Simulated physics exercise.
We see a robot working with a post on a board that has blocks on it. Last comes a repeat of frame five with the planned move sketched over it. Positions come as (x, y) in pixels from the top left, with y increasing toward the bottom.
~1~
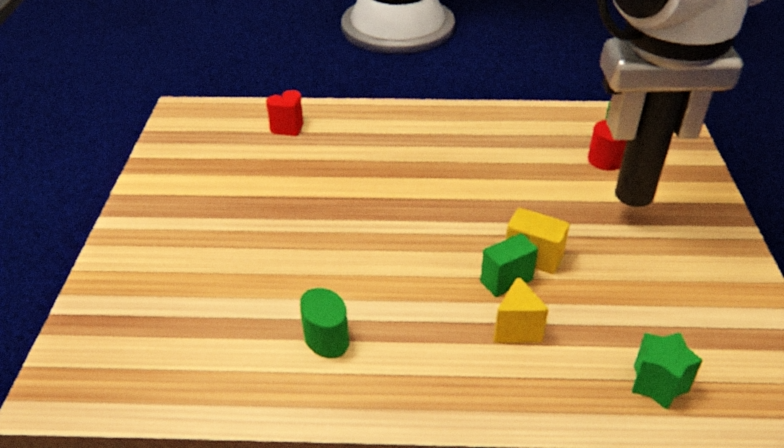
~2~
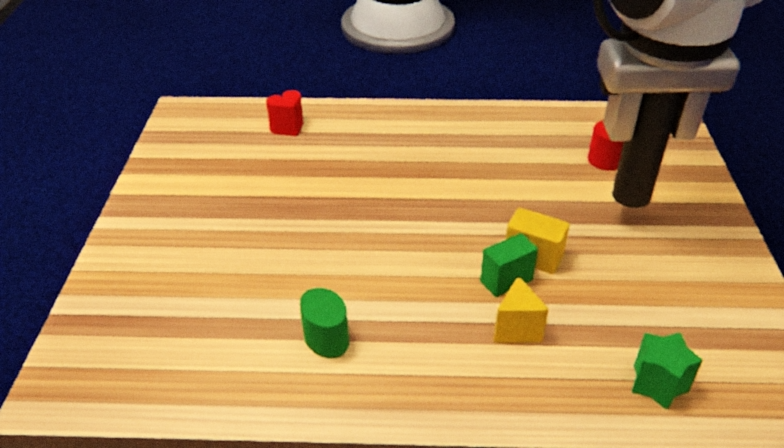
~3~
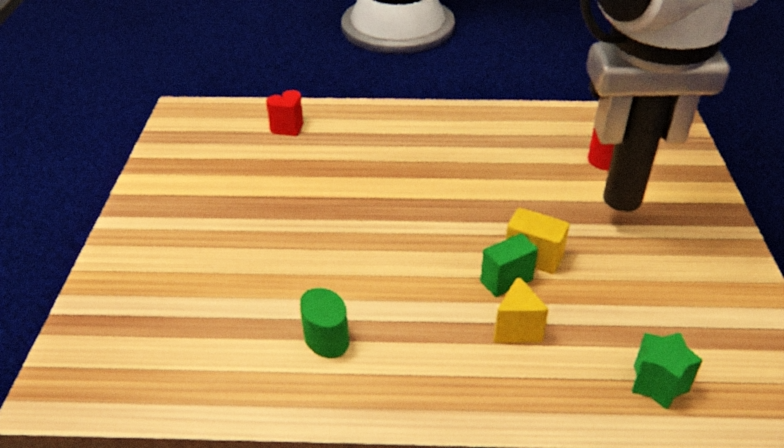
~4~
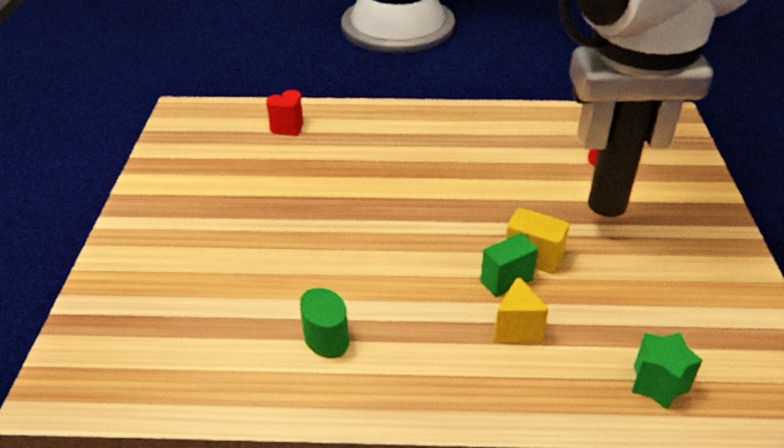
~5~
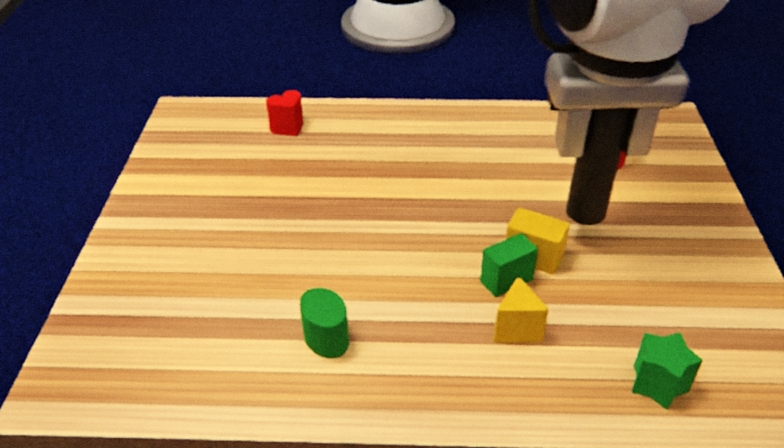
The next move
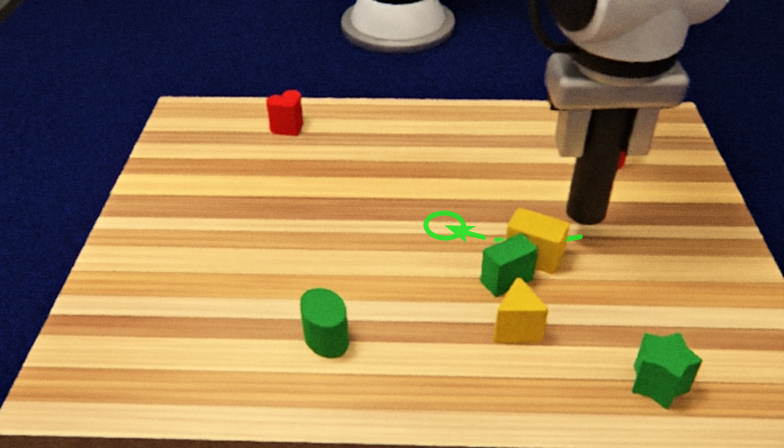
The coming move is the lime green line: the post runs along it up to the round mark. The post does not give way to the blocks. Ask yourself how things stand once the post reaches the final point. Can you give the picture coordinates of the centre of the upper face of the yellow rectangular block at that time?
So, by the moment the path ends, you'll find the top centre of the yellow rectangular block at (496, 233).
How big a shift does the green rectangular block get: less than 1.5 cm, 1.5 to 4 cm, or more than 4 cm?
Final distance: 1.5 to 4 cm.
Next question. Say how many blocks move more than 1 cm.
My forecast: 2.
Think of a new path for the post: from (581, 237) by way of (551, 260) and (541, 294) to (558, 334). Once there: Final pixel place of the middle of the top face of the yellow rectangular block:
Its top centre lands on (506, 257).
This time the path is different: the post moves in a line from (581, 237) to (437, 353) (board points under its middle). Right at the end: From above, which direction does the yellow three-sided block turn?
That block twists counter-clockwise.
The drawn path runs from (581, 237) via (535, 242) and (488, 238), ending at (445, 225).
What follows on the original path. One third of the way, post (539, 219); green rectangular block (501, 254), turned 20° anticlockwise; yellow rectangular block (519, 229).
Two thirds of the way, post (490, 214); green rectangular block (492, 261), turned 40° anticlockwise; yellow rectangular block (496, 233).
At the end, post (446, 202); green rectangular block (492, 261), turned 40° anticlockwise; yellow rectangular block (496, 233).
